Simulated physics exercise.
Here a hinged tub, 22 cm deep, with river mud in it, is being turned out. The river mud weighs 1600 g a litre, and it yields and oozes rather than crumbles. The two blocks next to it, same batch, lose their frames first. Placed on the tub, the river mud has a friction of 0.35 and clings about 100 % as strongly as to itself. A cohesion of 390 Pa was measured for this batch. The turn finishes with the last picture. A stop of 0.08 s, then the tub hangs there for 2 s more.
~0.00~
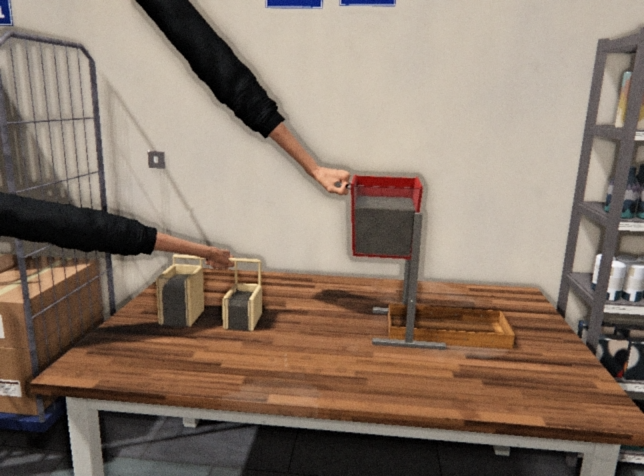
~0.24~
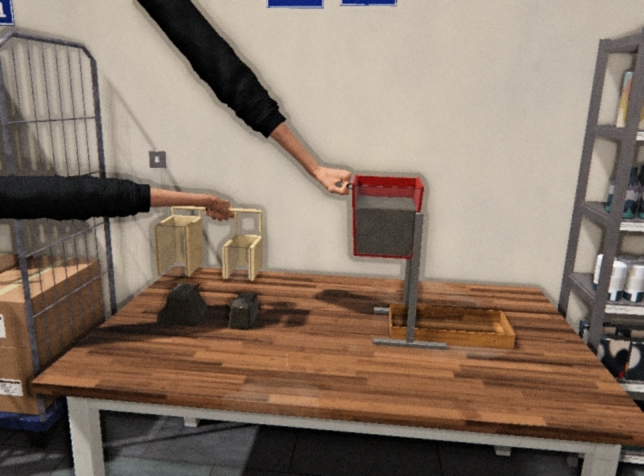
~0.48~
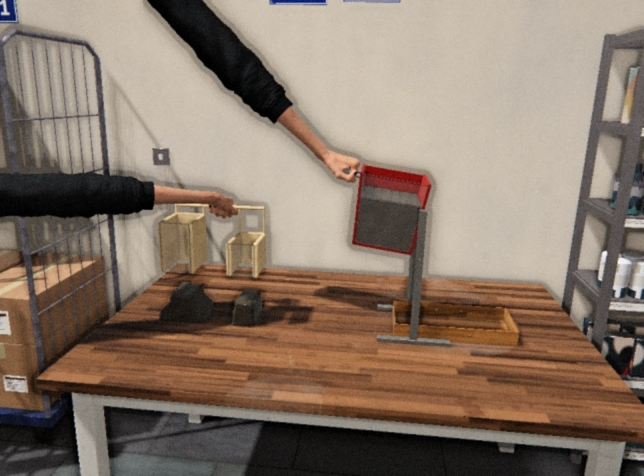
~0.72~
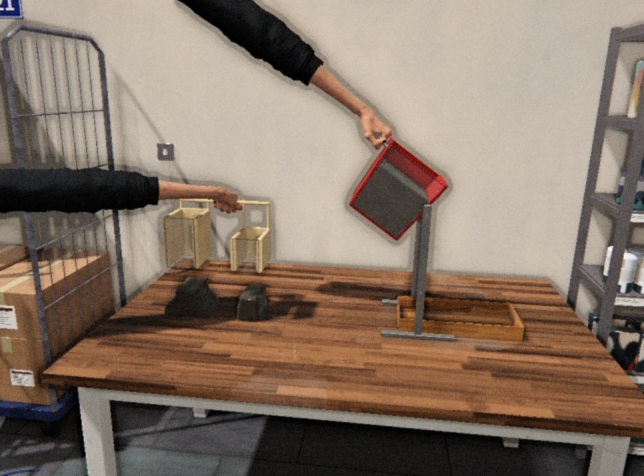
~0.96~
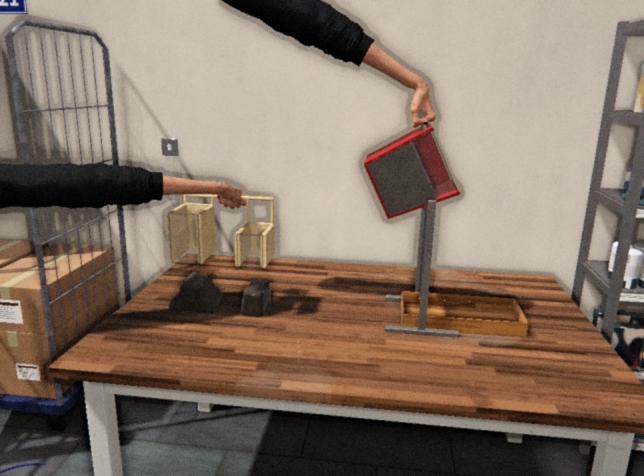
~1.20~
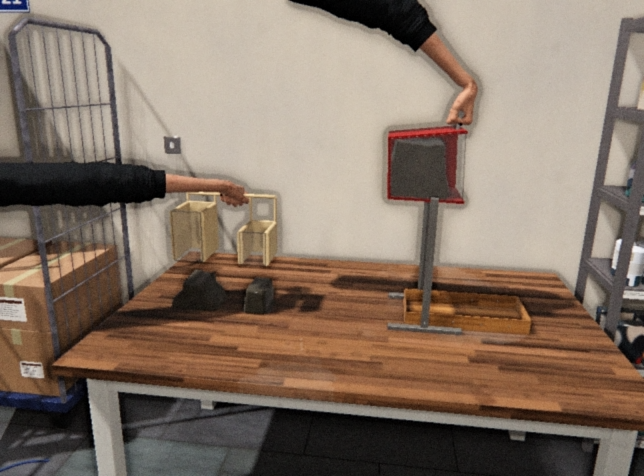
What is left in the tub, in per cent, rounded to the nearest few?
Around 65 in every hundred.
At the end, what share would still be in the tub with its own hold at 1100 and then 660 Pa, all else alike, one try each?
Roughly 100 % followed by roughly 100 %.
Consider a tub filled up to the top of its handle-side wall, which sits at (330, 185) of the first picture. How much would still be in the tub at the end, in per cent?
I'd put it at close to 40 per cent.
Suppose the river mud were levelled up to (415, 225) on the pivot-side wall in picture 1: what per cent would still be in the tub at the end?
That works out near 100 %.
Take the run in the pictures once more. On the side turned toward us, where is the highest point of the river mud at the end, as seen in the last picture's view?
Looking at the last picture, I'd put it at about (431, 169).
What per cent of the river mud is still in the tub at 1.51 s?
About 80 %.
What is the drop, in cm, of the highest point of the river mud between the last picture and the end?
About 8 cm.
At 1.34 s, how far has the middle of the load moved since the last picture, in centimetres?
Around 4 centimetres.
By 1.34 s, the tub is at 87 degrees and holds 98 %.
By 1.51 s, the tub is at 87 degrees and holds 79 %.
By 1.68 s, the tub is at 87 degrees and holds 67 %.
By 1.85 s, the tub is at 87 degrees and holds 66 %.
By 3.20 s, at the end, the tub is at 87 degrees and holds 65 %.
